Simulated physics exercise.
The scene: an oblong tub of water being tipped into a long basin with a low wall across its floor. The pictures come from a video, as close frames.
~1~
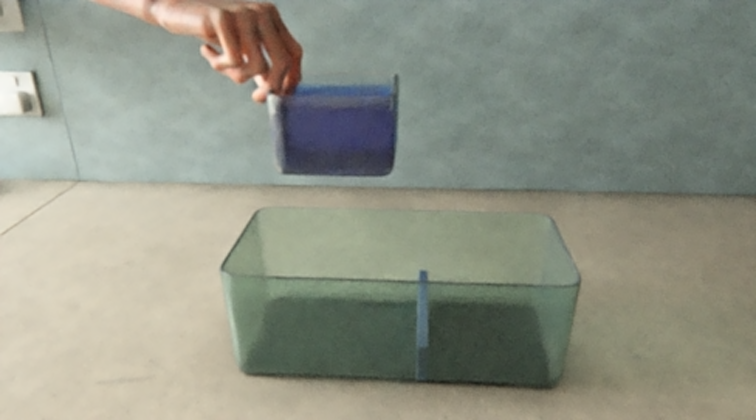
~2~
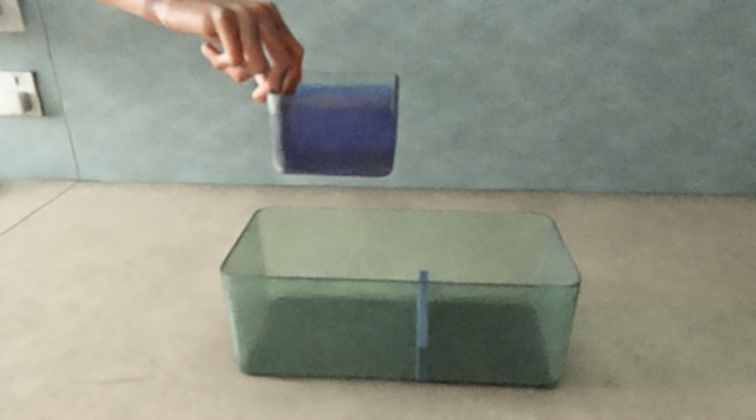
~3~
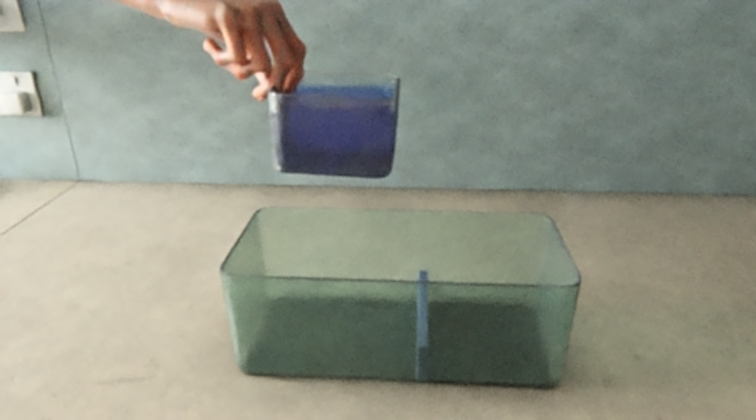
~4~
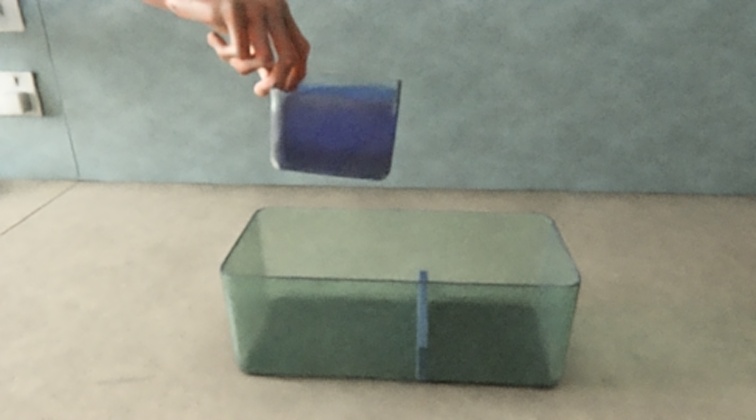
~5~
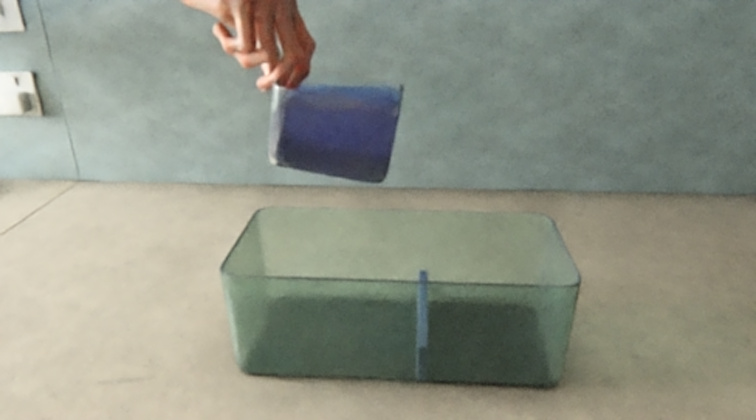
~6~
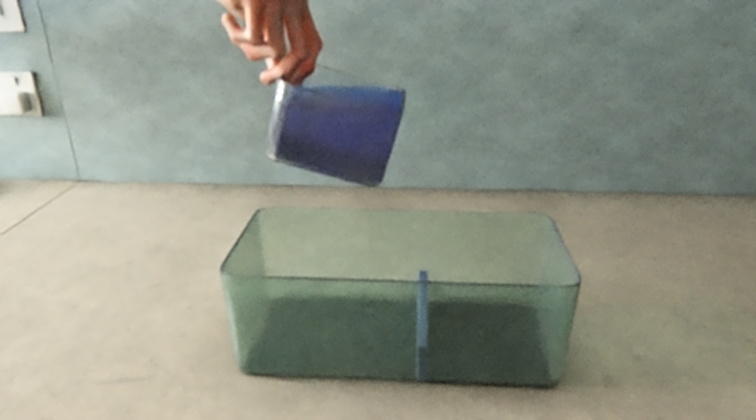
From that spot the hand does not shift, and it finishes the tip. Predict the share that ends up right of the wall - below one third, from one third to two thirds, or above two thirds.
Top band.
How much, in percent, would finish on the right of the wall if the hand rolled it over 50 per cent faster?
Around 75 per cent ends up there.
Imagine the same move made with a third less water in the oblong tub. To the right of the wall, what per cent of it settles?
Best guess: Around 75 %.
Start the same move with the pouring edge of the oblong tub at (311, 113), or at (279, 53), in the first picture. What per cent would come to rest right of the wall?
Roughly 5 % and 10 %.
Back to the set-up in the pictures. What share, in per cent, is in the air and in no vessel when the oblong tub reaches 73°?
Something like 30 per cent of it.
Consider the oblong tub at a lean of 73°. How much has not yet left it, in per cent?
Near 50 in a hundred still remains.
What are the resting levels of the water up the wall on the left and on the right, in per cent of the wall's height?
The left side ends up close to 10, the right side close to 60.
A moment on, the oblong tub is tipped part way and 48 per cent is still to pour, 1 is left of the wall and 19 right of it.
Next, the oblong tub is tipped right over and 7 per cent is still to pour, 9 is left of the wall and 76 right of it.
Then the oblong tub is tipped right over and 0 per cent is still to pour, 21 is left of the wall and 79 right of it.
Later the oblong tub is tipped right over and 0 per cent is still to pour, 20 is left of the wall and 79 right of it.
At rest 20 per cent lies left of the wall, 79 right of it and 0 outside.
